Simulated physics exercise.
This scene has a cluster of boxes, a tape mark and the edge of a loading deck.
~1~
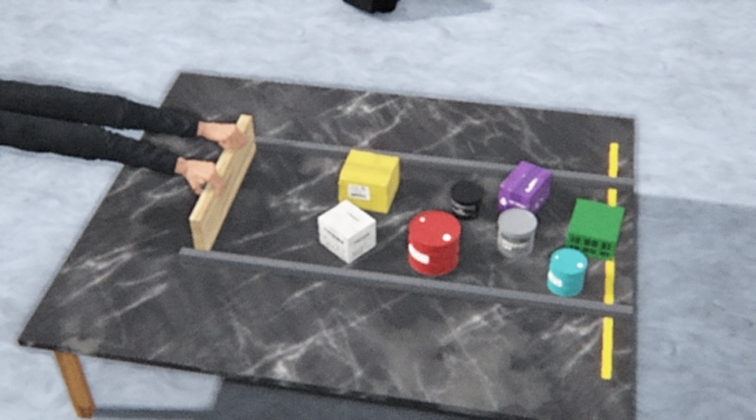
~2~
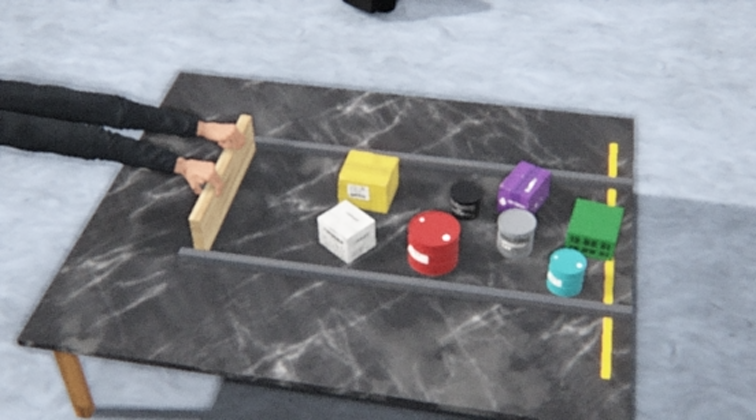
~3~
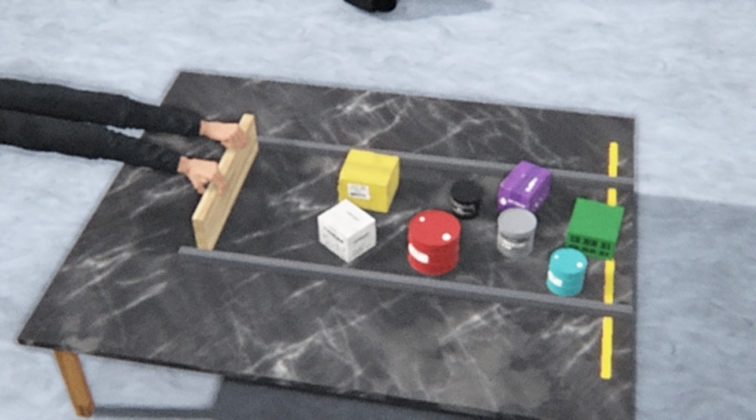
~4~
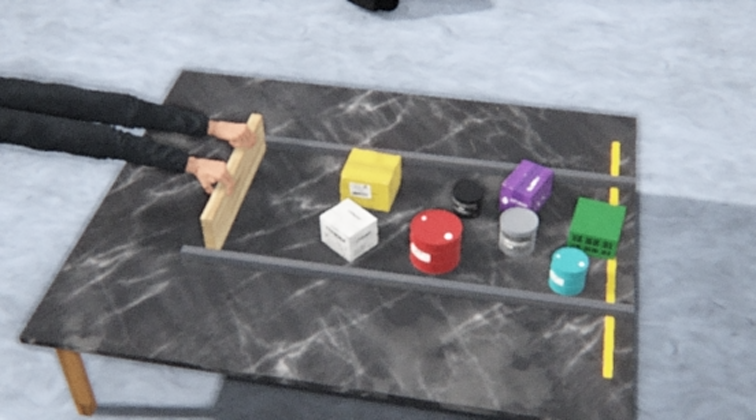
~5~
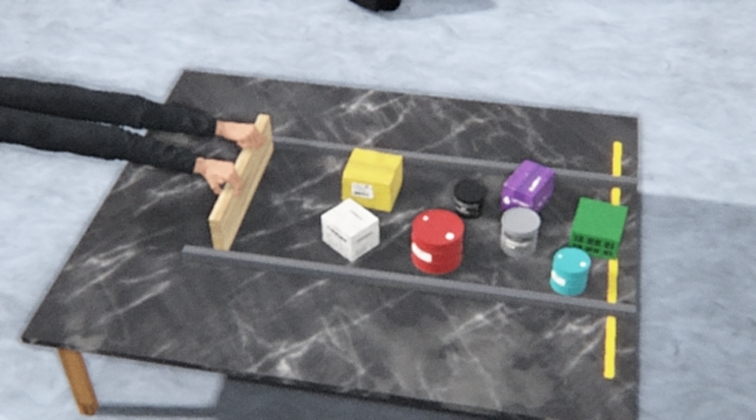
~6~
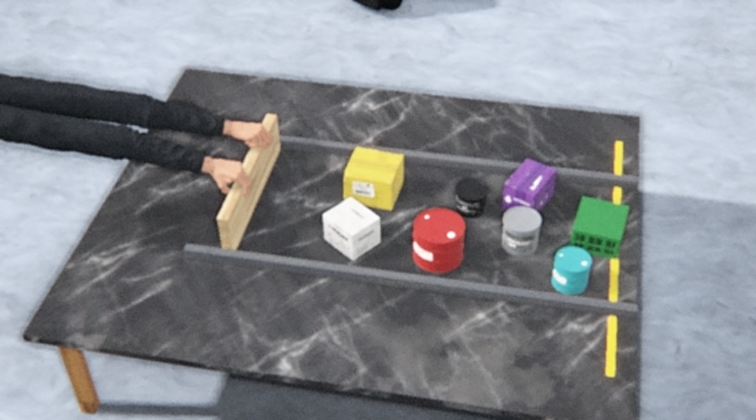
A wooden plank, held by two hands, stayed still at first and then slid slightly right across a dark marble-patterned table, while the colourful boxes and canisters between two rails sat untouched.
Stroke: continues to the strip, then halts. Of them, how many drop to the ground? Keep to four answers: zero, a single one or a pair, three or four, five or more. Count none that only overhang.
When it halts, more than four of them have come off.
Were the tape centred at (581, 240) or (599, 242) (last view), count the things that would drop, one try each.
6 and 6.
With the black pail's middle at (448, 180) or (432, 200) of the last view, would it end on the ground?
Result for the black pail: It leaves the top at position one; it leaves the top at position two.
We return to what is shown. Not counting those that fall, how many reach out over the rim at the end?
Looks like 1 of them.
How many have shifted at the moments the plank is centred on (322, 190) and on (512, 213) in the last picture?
The count is 0 at the first point and 8 at the second.
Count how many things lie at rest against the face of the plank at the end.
1.
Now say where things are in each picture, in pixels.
In the first picture, green crate (595, 230); turquoise canister (567, 273); purple parcel (525, 192); plank (225, 182); tape (611, 246).
In the second picture, turquoise canister (566, 273); grey pail (516, 234).
In the third picture, purple parcel (524, 191); yellow parcel (369, 181).
In the fourth picture, green crate (596, 229); black pail (468, 200).
In the fifth picture, turquoise canister (570, 272); plank (244, 182).
In the sixth picture, green crate (599, 228); turquoise canister (571, 271); purple parcel (529, 189); plank (251, 181); tape (616, 244).
Early on, none off yet; green crate at rest near (599, 228); turquoise canister at rest near (571, 271); purple parcel at rest near (529, 189).
A while later, none off yet; green crate at rest near (599, 228); turquoise canister at rest near (571, 271); purple parcel travelled a little near (553, 190).
Further along, none off yet; green crate leaning a little near (653, 244); turquoise canister leaning a little near (652, 292); purple parcel travelled well along near (626, 193).
Finally, the number that fall off is five or more; lost, yellow parcel, red canister, black pail, grey pail, purple parcel, turquoise canister and green crate.
